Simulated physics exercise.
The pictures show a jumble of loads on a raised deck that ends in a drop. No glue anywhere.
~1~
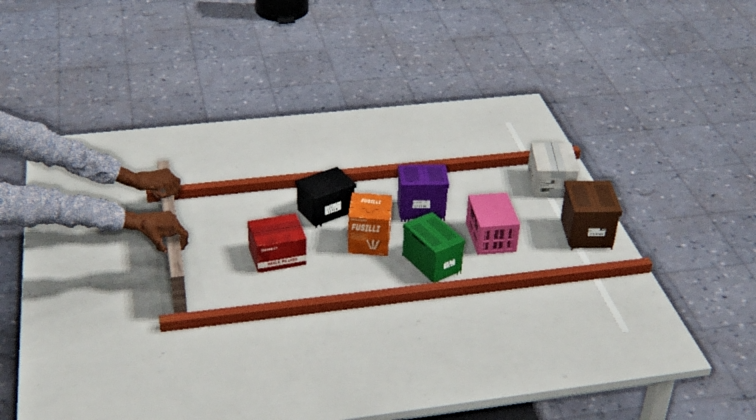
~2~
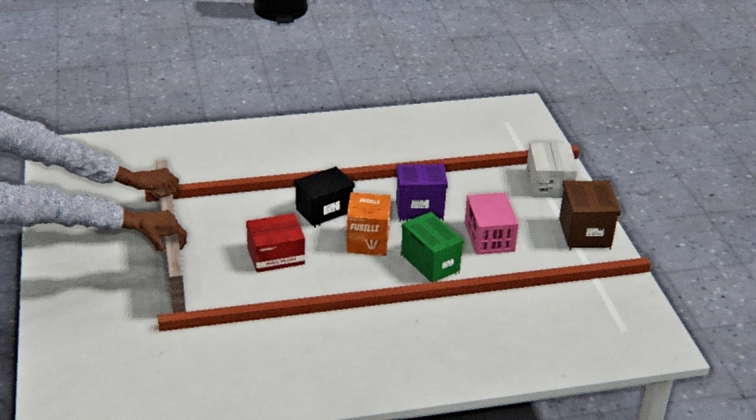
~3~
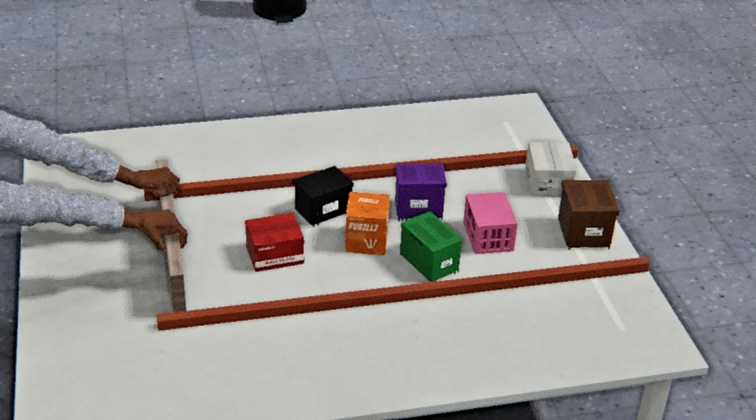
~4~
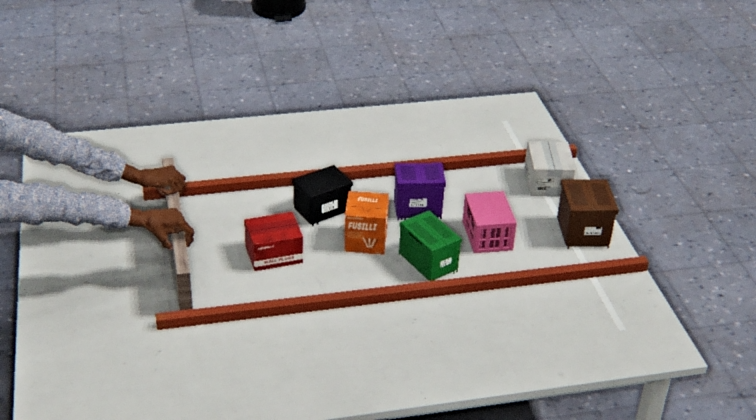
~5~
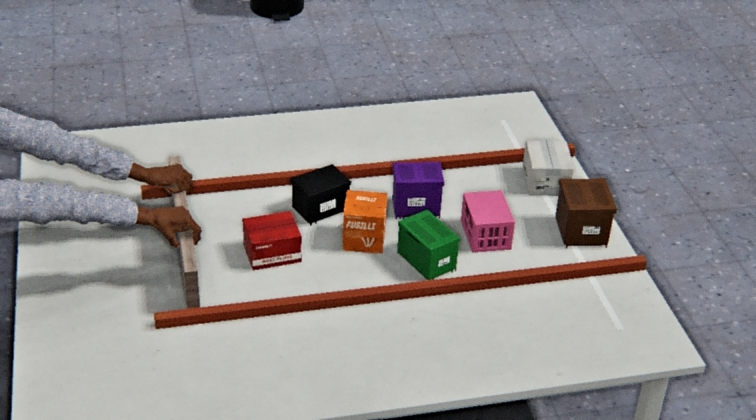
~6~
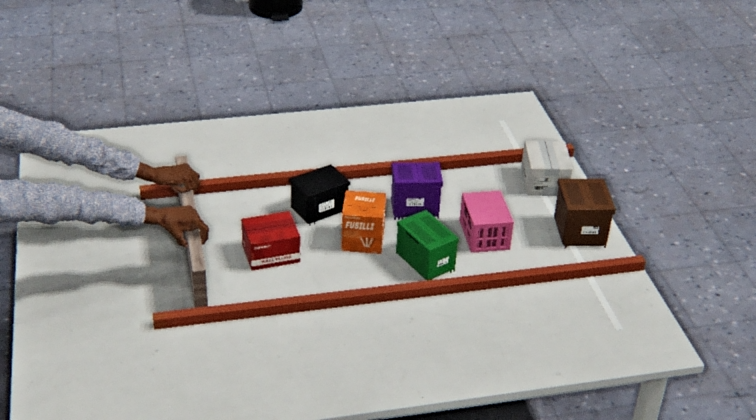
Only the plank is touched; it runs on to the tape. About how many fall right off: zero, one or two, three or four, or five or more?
Here the number that fall off is five or more.
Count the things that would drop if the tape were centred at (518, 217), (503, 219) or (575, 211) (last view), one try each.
Try by try, 3, 2 and 5.
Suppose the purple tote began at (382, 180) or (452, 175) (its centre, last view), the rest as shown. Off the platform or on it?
In turn it tumbles off; tumbles off.
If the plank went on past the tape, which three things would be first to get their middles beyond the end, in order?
The order is the brown tote, then the white parcel, then the pink crate.
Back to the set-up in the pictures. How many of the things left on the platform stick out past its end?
0 of them.
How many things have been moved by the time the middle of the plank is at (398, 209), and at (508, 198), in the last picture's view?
The counts are 6 and 8.
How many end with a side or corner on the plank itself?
The number is 3.
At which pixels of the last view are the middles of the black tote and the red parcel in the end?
About (567, 177), and the other about (583, 207).
Early on, none off yet; brown tote at rest near (583, 213); white parcel at rest near (546, 168); pink crate at rest near (486, 221).
A while later, none off yet; brown tote travelled a little near (594, 213); white parcel at rest near (546, 168); pink crate travelled about its own width near (548, 214).
Finally, the number that fall off is five or more; lost, orange box, purple tote, pink crate, white parcel and brown tote.
